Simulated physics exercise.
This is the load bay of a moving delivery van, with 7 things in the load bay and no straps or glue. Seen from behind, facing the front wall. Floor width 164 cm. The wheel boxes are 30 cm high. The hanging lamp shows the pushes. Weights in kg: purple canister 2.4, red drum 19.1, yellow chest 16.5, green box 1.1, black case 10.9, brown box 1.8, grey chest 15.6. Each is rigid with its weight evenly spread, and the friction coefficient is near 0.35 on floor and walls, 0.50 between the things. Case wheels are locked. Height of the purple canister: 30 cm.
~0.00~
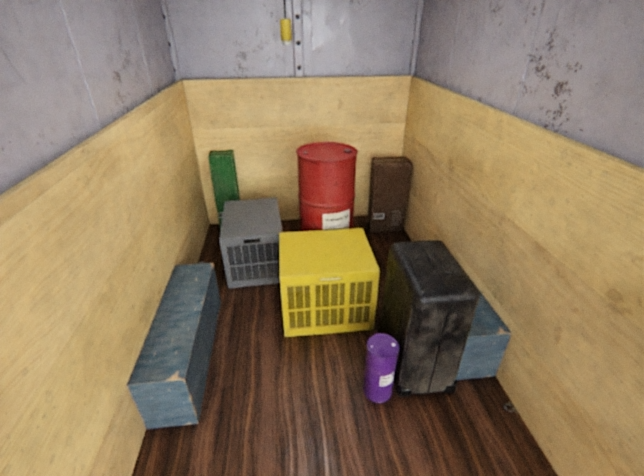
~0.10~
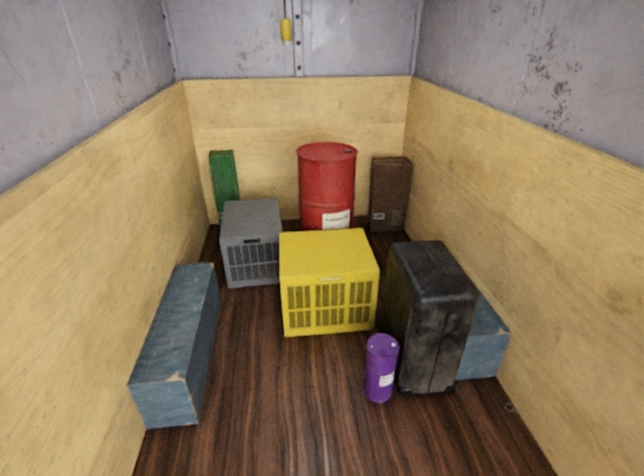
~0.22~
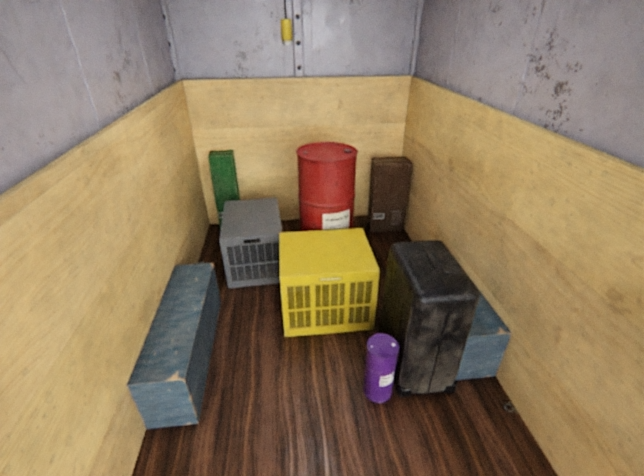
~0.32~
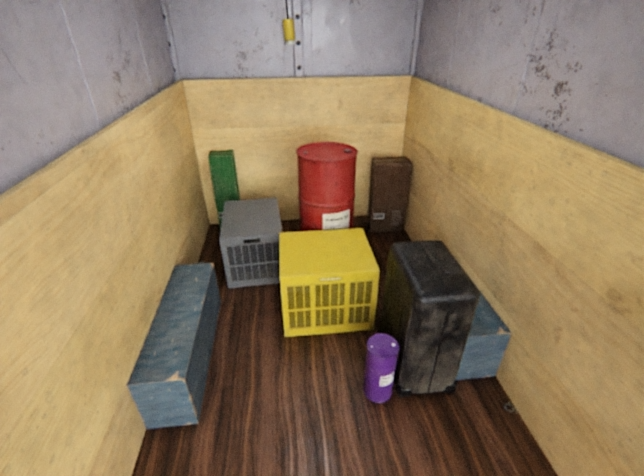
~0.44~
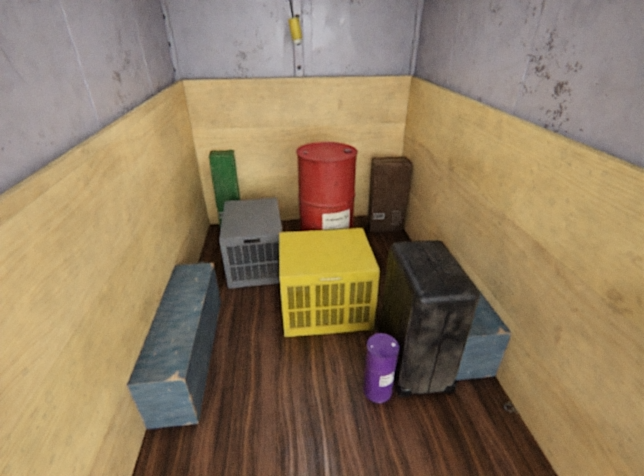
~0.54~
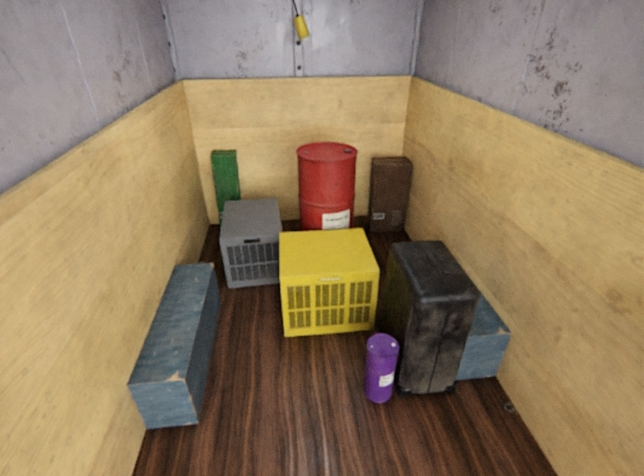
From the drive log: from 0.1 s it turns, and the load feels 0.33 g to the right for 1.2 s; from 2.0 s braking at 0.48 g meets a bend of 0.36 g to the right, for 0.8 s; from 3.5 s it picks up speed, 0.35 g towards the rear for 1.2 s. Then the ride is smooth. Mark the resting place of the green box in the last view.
Look near (304, 214).
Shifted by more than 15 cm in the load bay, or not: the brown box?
The brown box holds its spot.
Around 2.24 s, load feels 0.46 g forwards, 0.35 g right; green box on its side near (299, 215).
Around 2.64 s, load feels 0.31 g forwards, 0.23 g right; green box on its side near (301, 214); red drum shifted 24 cm; brown box at 10° to upright.
Around 2.84 s, smooth; green box on its side near (304, 214); red drum shifted 42 cm; yellow chest shifted 42 cm.
Finally (6.6 s), on their side or leaning hard in the load bay, green box; not toppled but over 15 cm from the start, purple canister, red drum, yellow chest and grey chest; the other 2 still in place (within 15 cm). In the last view, green box near (304, 214).
